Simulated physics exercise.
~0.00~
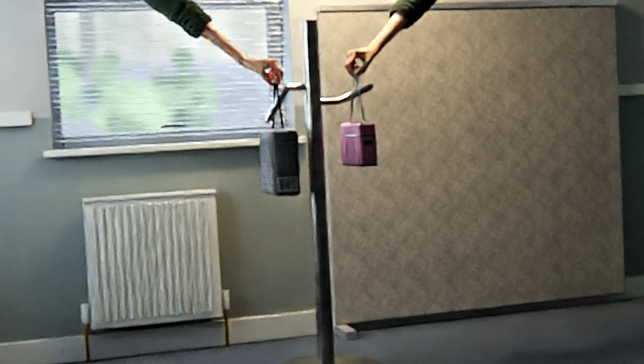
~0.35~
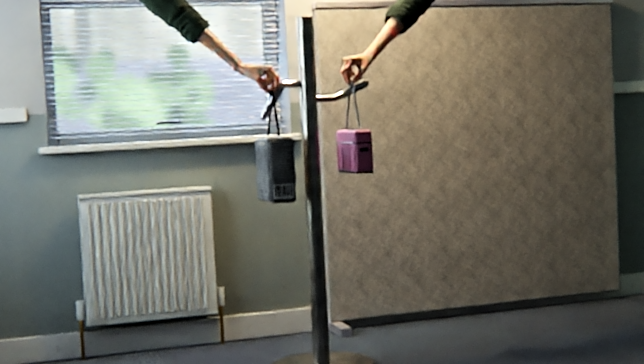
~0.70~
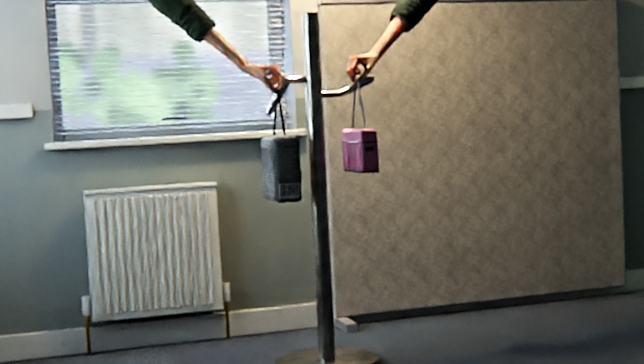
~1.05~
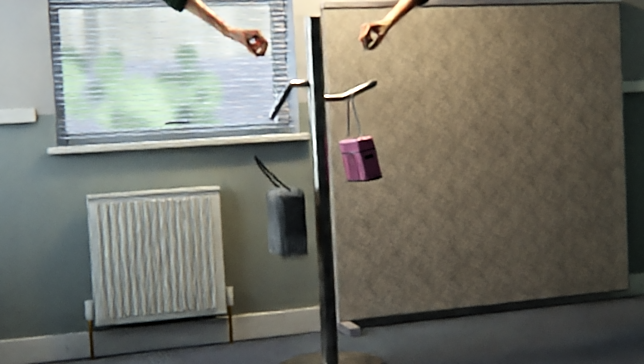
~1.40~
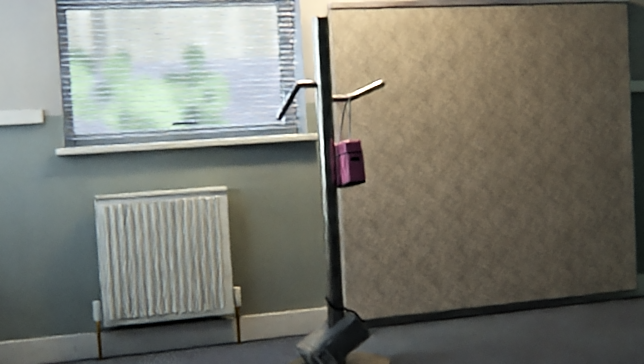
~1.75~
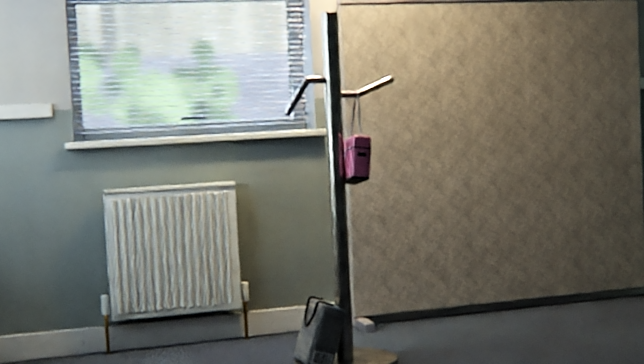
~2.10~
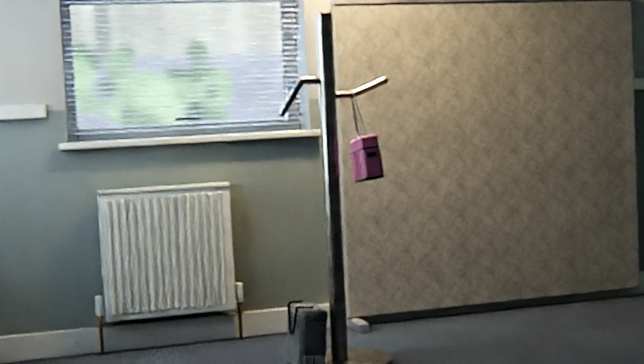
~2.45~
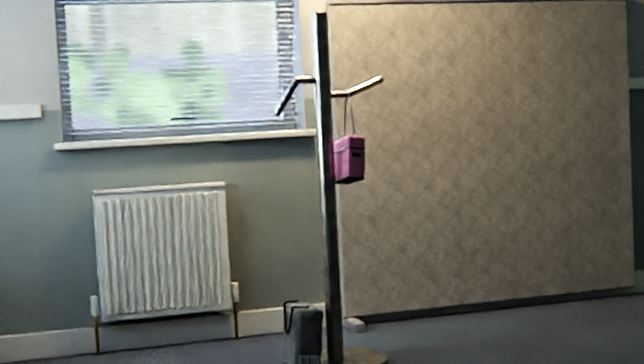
The clip shows two hands holding a grey sack and a pink case by their loops at a post with two pegs. The hands let go and withdraw; the grey sack drops to the floor by the post, while the pink case stays hanging, swaying on the right peg.
